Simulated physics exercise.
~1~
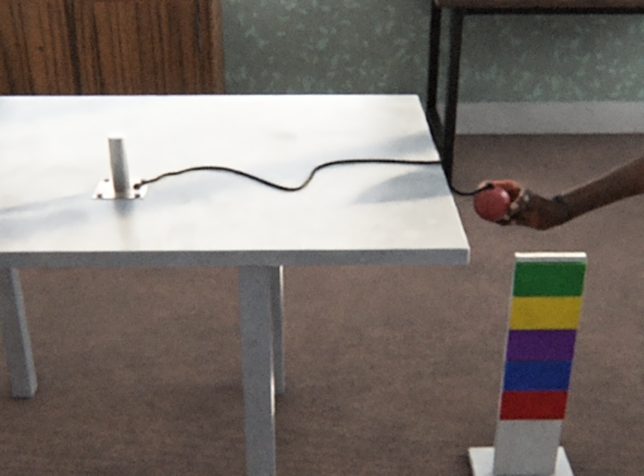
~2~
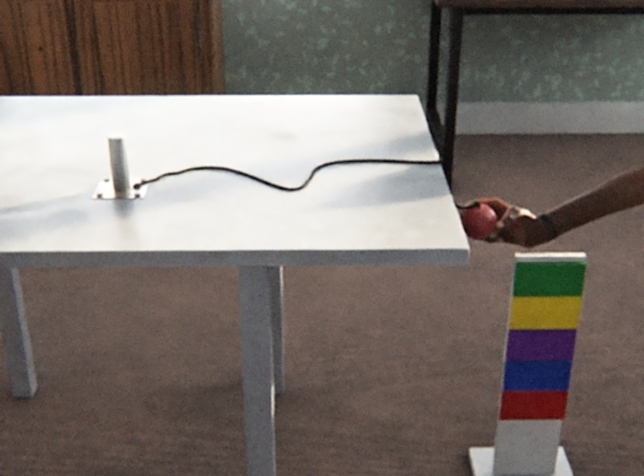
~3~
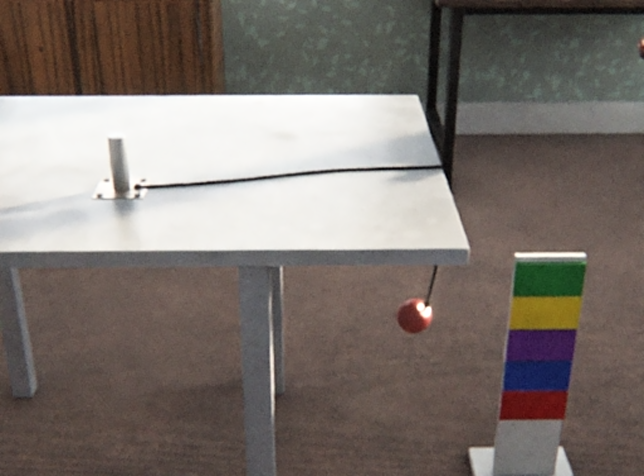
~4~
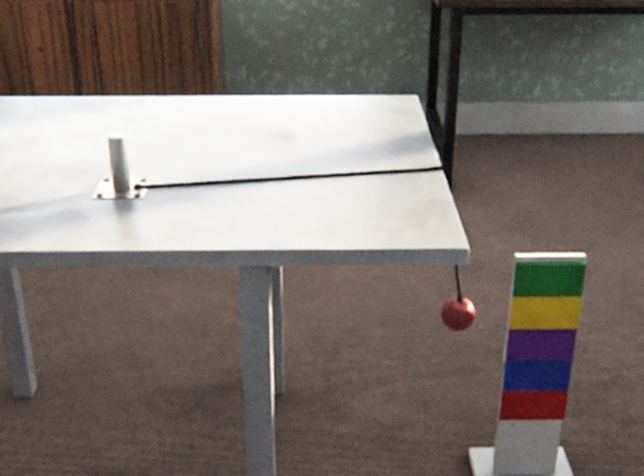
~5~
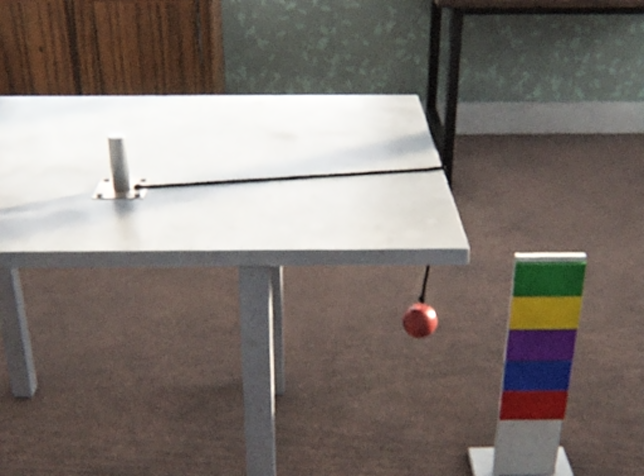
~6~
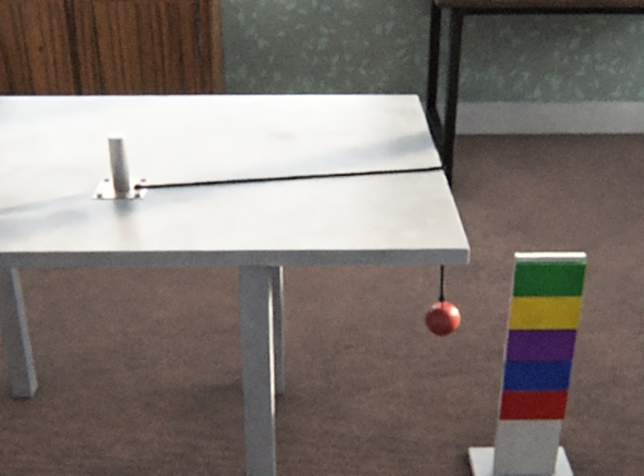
A hand releases a red ball on a cord, which swings beneath the table edge, level with yellow.
